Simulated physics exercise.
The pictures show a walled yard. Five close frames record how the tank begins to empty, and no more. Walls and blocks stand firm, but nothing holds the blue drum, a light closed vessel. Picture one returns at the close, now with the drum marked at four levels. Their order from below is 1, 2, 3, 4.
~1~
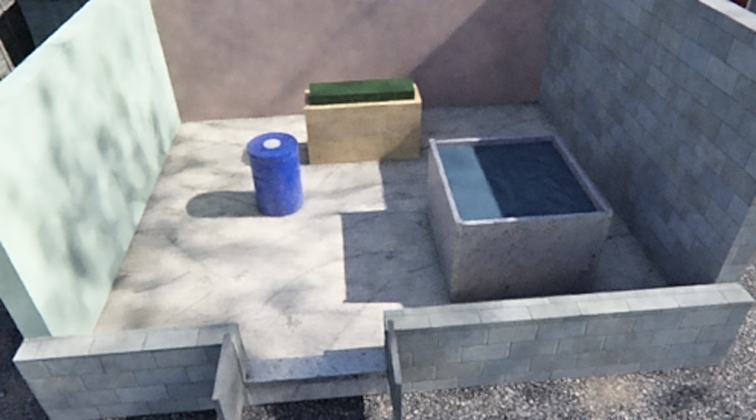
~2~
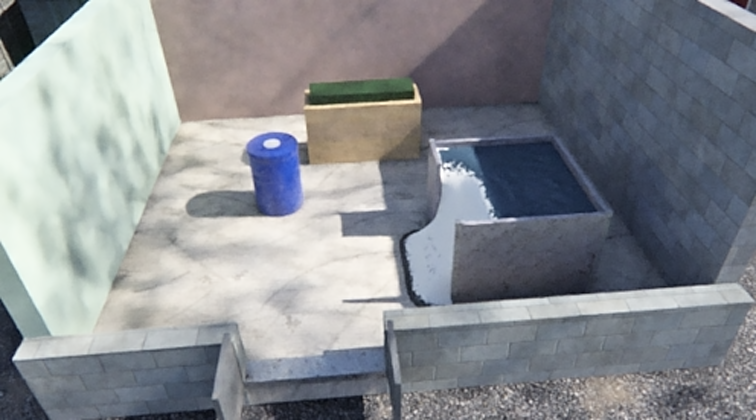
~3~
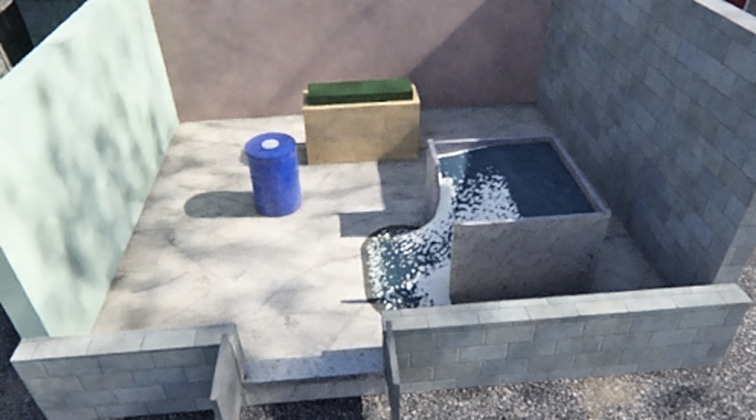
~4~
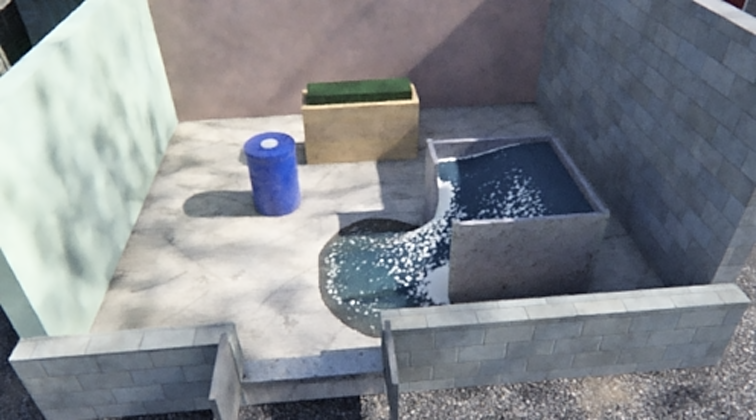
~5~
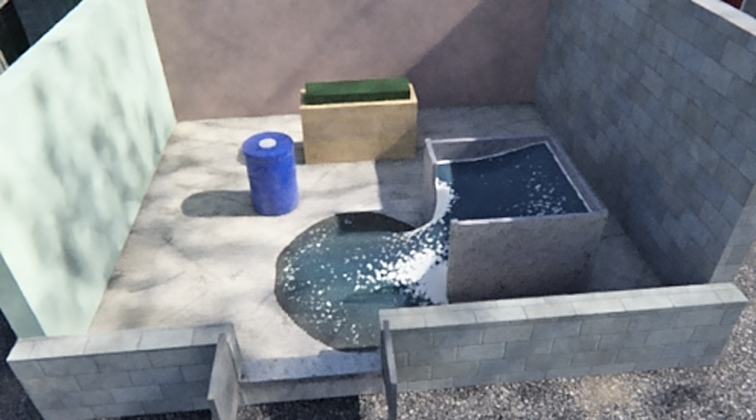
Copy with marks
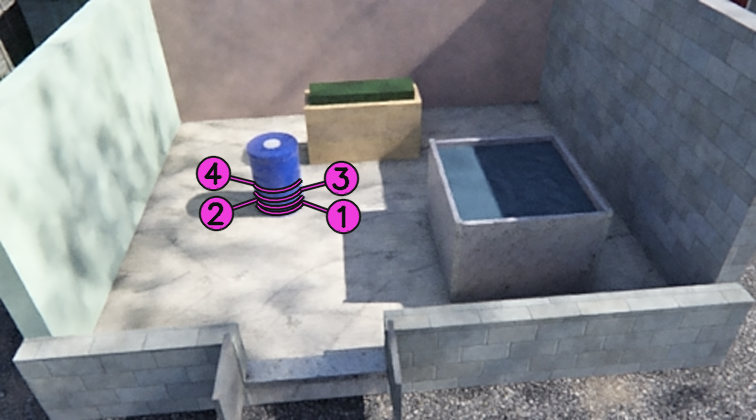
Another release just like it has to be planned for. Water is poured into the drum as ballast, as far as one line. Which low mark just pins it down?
I would pick level 2.
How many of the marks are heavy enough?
Three of the four.
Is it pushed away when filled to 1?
Yes.
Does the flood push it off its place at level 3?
No, that is safe.
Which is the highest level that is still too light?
Here it is level 1.
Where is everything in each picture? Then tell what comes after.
In the first frame, lid of the blue drum at (272, 144); tank full, its middle at (511, 180); open gate at (311, 320).
In the second frame, 2 % of the ground under water, its edge towards the drum at (410, 237).
In the third frame, 4 % of the ground under water, its edge towards the drum at (380, 234).
In the fourth frame, 8 % of the ground under water, its edge towards the drum at (342, 236).
In the fifth frame, lid of the blue drum at (268, 144); 11 % of the ground under water, its edge towards the drum at (308, 232).
In magenta, 1 at (279, 213); 2 at (278, 207); 3 at (277, 200); 4 at (275, 191); from the bottom up 1, 2, 3, 4.
Choosing 1, it is pushed about its own width away.
Choosing 2, it does not move.
Choosing 3, it does not move.
Choosing 4, it does not move.
